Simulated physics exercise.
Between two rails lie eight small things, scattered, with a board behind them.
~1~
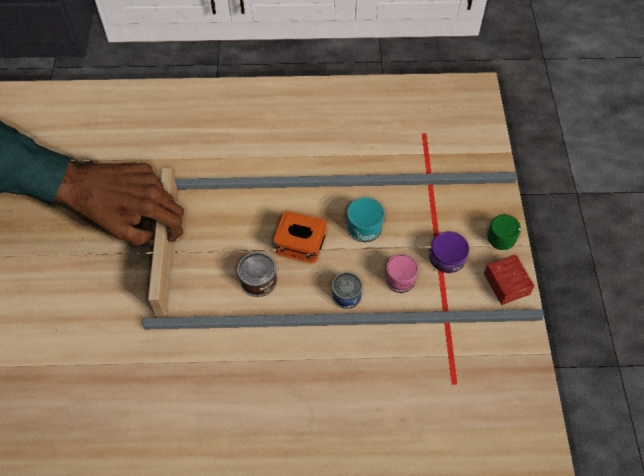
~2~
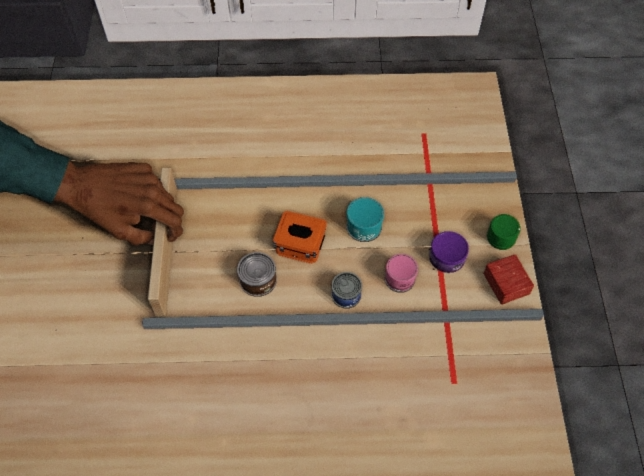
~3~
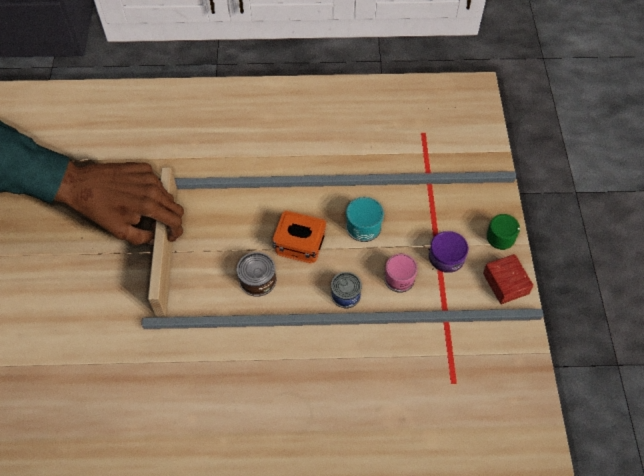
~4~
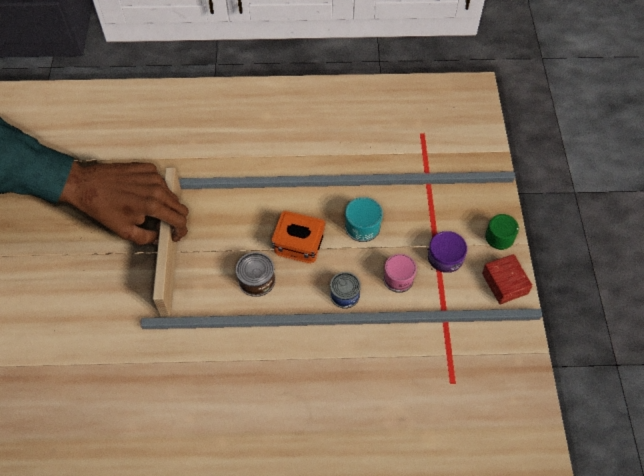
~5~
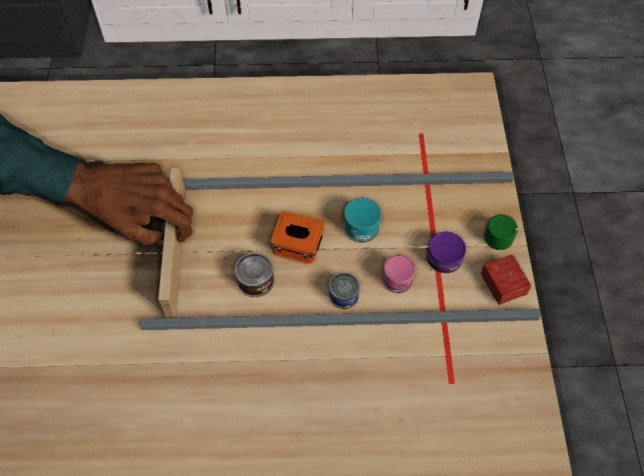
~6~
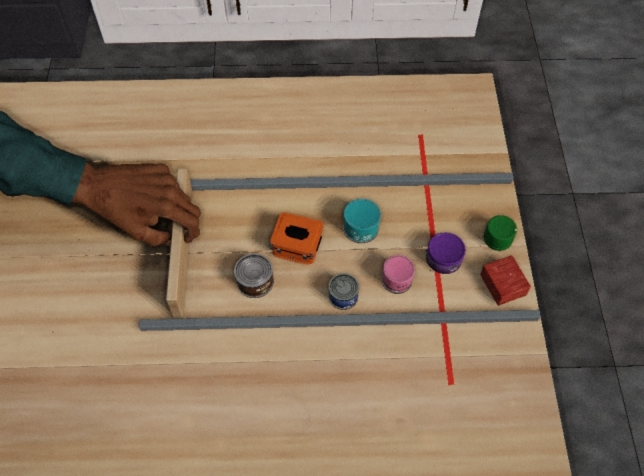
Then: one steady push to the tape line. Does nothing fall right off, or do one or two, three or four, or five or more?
Lost: Not one.
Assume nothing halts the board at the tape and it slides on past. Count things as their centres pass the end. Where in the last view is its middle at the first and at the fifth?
Near (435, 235) first, near (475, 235) second.
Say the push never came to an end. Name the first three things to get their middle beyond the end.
Green lid, red block, purple tub.
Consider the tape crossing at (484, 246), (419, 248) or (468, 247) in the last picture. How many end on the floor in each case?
Taken one after another, the numbers are 5, 0 and 4.
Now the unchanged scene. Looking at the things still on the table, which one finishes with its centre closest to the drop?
The green lid winds up nearest.
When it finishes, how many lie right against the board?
Contact count: 3.
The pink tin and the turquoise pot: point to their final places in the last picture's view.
The pink tin ends up near (491, 273), and the turquoise pot near (494, 217).
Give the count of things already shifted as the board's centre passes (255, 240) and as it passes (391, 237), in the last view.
I get 1 at the one place and 6 at the other.
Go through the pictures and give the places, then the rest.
In the first frame, green lid (504, 232); red block (509, 280); purple tub (449, 252); board (164, 241); tape (438, 247).
In the second frame, red block (508, 279); pink tin (401, 273).
In the third frame, purple tub (448, 252); orange case (300, 238).
In the fourth frame, green lid (502, 232); board (168, 241).
In the fifth frame, red block (506, 279); brown pot (255, 275).
In the sixth frame, green lid (500, 233); red block (505, 280); purple tub (445, 253); board (180, 242); tape (434, 247).
Soon after, none off yet; green lid at rest near (500, 233); red block at rest near (505, 280); purple tub at rest near (445, 253).
Then, none off yet; green lid at rest near (500, 233); red block at rest near (505, 280); purple tub moved a little near (465, 250).
At rest, the number that fall off is zero.
